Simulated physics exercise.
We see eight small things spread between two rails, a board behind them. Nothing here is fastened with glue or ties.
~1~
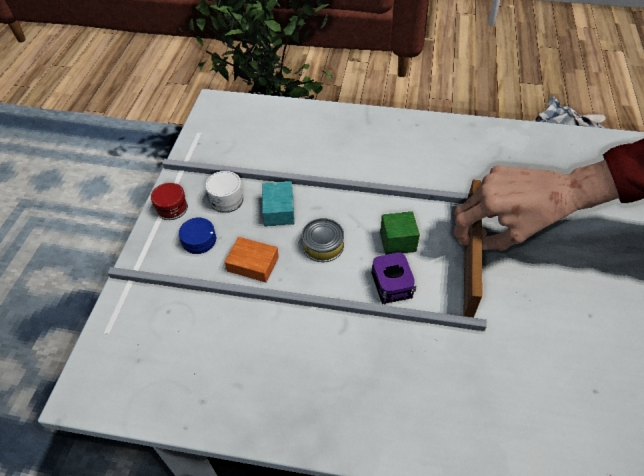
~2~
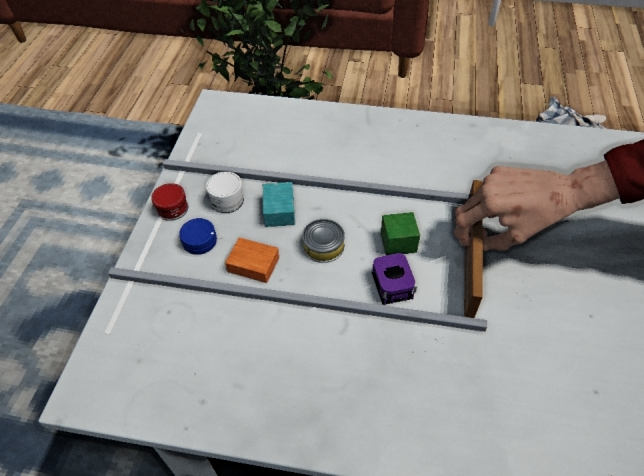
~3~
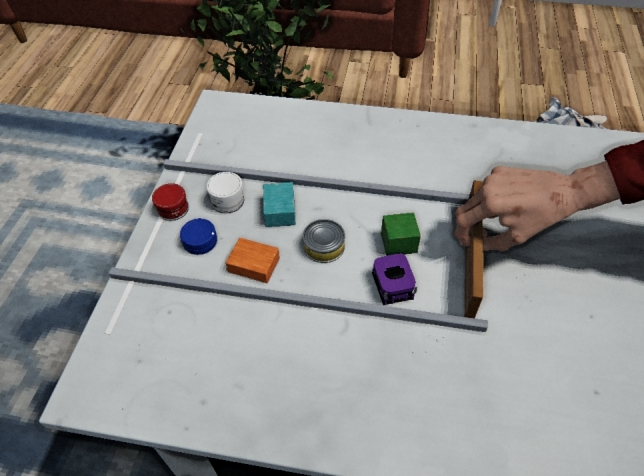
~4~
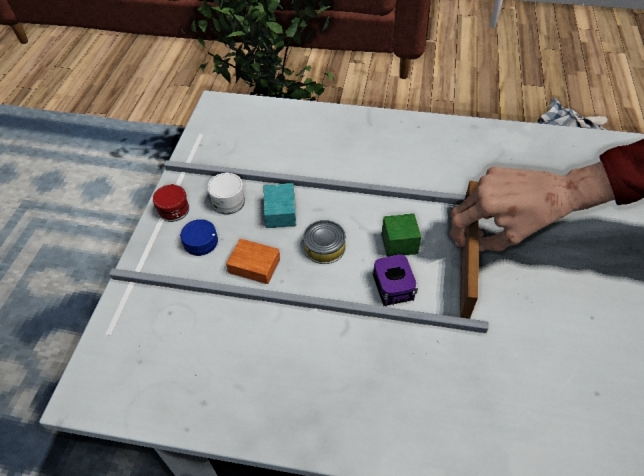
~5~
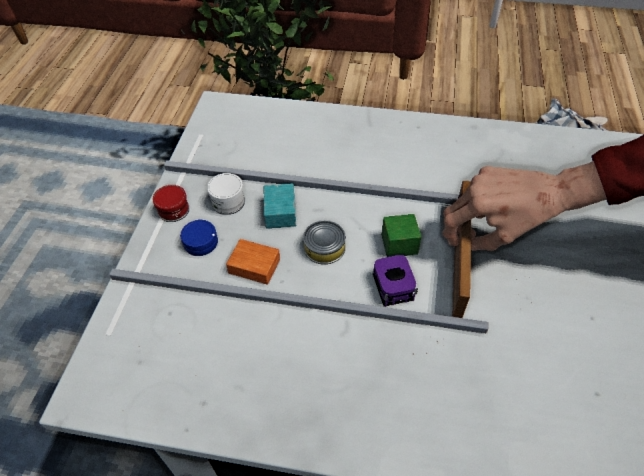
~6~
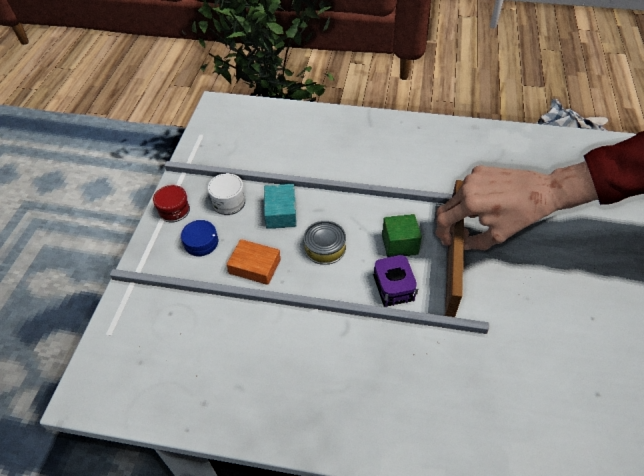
On a pale tabletop, a hand held a wooden board upright behind eight small, colourful things spread between two rails, then slid it slightly left toward them while they stayed in place.
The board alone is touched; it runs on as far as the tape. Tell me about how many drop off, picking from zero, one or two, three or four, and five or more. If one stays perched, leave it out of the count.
Most likely no fewer than five will drop off.
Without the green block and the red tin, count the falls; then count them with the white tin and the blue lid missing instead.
The count is 3 in one try and 3 in the other, in that order.
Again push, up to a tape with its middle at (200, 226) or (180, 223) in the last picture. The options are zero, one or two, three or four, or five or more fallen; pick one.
In that order: 3 or 4; five or over.
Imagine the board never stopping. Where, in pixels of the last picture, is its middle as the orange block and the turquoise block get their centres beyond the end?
The orange block puts it at (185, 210), the turquoise block at (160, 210).
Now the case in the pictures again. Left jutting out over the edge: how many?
So the number is 3.
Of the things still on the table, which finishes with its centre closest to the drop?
That would be the turquoise block.
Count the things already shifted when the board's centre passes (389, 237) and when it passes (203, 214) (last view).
Counts: 2 and 8.
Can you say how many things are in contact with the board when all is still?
Total: 3.
A little later, none off yet; red tin at rest near (172, 204); blue lid at rest near (200, 238); white tin at rest near (227, 195).
Next, none off yet; red tin at rest near (172, 204); blue lid shifted a little near (189, 238); white tin shifted a little near (213, 190).
Later still, none off yet; red tin shifted about its own width near (144, 198); blue lid tilted a little near (115, 232); white tin shifted well along near (152, 173).
When it is over, the number that fall off is five or more; down, yellow tin, orange block, white tin, blue lid and red tin.
